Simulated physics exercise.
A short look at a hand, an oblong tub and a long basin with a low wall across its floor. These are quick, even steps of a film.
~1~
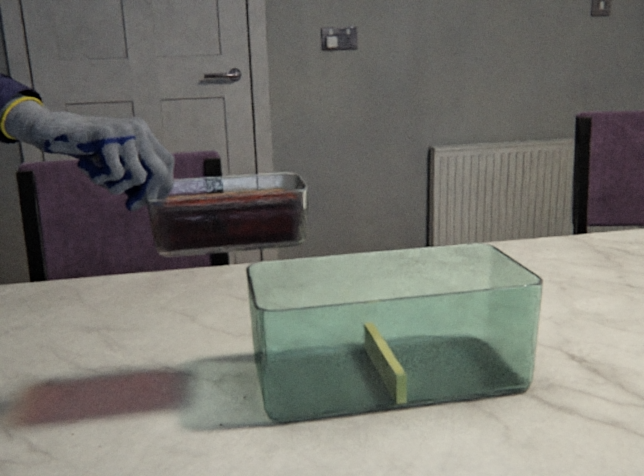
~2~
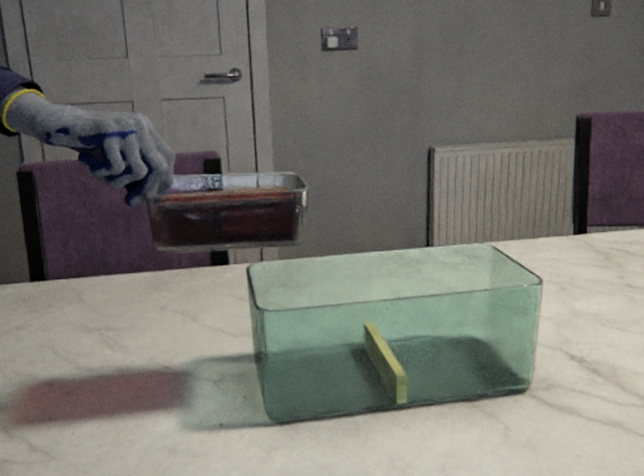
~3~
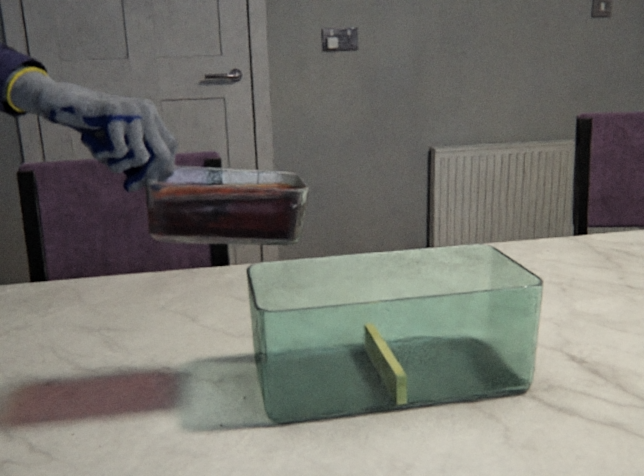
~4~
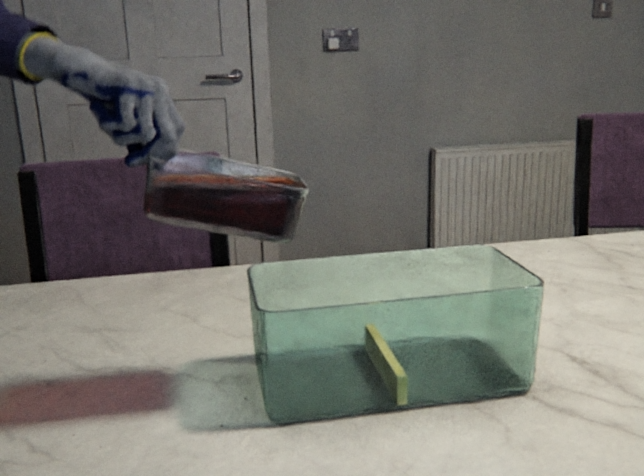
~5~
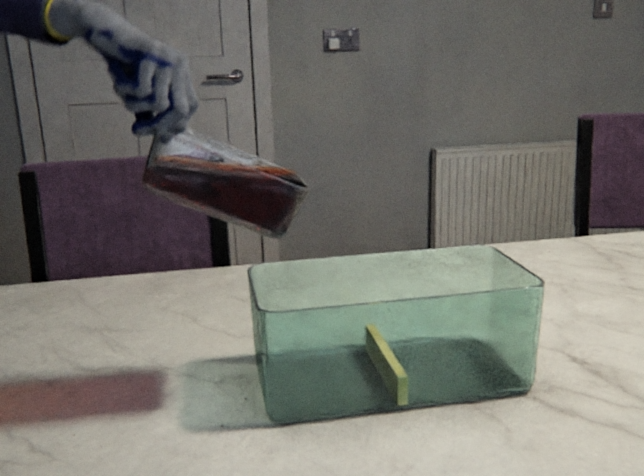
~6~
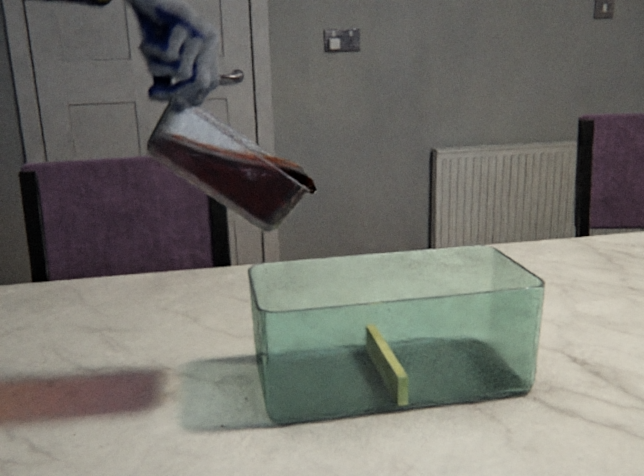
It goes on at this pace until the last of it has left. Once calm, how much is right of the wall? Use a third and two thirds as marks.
The share right of the wall is between a third and two thirds.
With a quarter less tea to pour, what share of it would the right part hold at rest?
Near 65 %.
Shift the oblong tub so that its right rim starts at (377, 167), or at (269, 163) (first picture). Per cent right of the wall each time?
In turn 55 and 55 in a hundred.
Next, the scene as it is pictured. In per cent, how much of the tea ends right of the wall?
Some 60 per cent.
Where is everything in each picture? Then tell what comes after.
In the first picture, tilt 0°; pouring edge (303, 182); surface from (154, 207) to (300, 195); the long basin's rim runs from (252, 288) to (516, 263); the wall's top is at (383, 347).
In the second picture, tilt 2°; pouring edge (303, 183); surface from (154, 205) to (299, 194).
In the third picture, tilt 7°; pouring edge (303, 183); surface from (152, 197) to (298, 189).
In the fourth picture, tilt 15°; pouring edge (303, 184); surface from (150, 183) to (299, 183).
In the fifth picture, tilt 26°; pouring edge (303, 184); surface from (149, 162) to (302, 177); 1 per cent is over the edge.
In the sixth picture, tilt 38°; pouring edge (303, 185); surface from (152, 136) to (281, 164); 6 per cent is over the edge.
A moment on, the oblong tub is tipped right over and 10 per cent is still to pour, 7 is left of the wall and 17 right of it.
Next, the oblong tub is tipped right over and 0 per cent is still to pour, 15 is left of the wall and 79 right of it.
Then the oblong tub is tipped right over and 0 per cent is still to pour, 29 is left of the wall and 56 right of it.
Later the oblong tub is tipped right over and 0 per cent is still to pour, 34 is left of the wall and 59 right of it.
At rest 34 per cent lies left of the wall, 59 right of it and 7 outside.
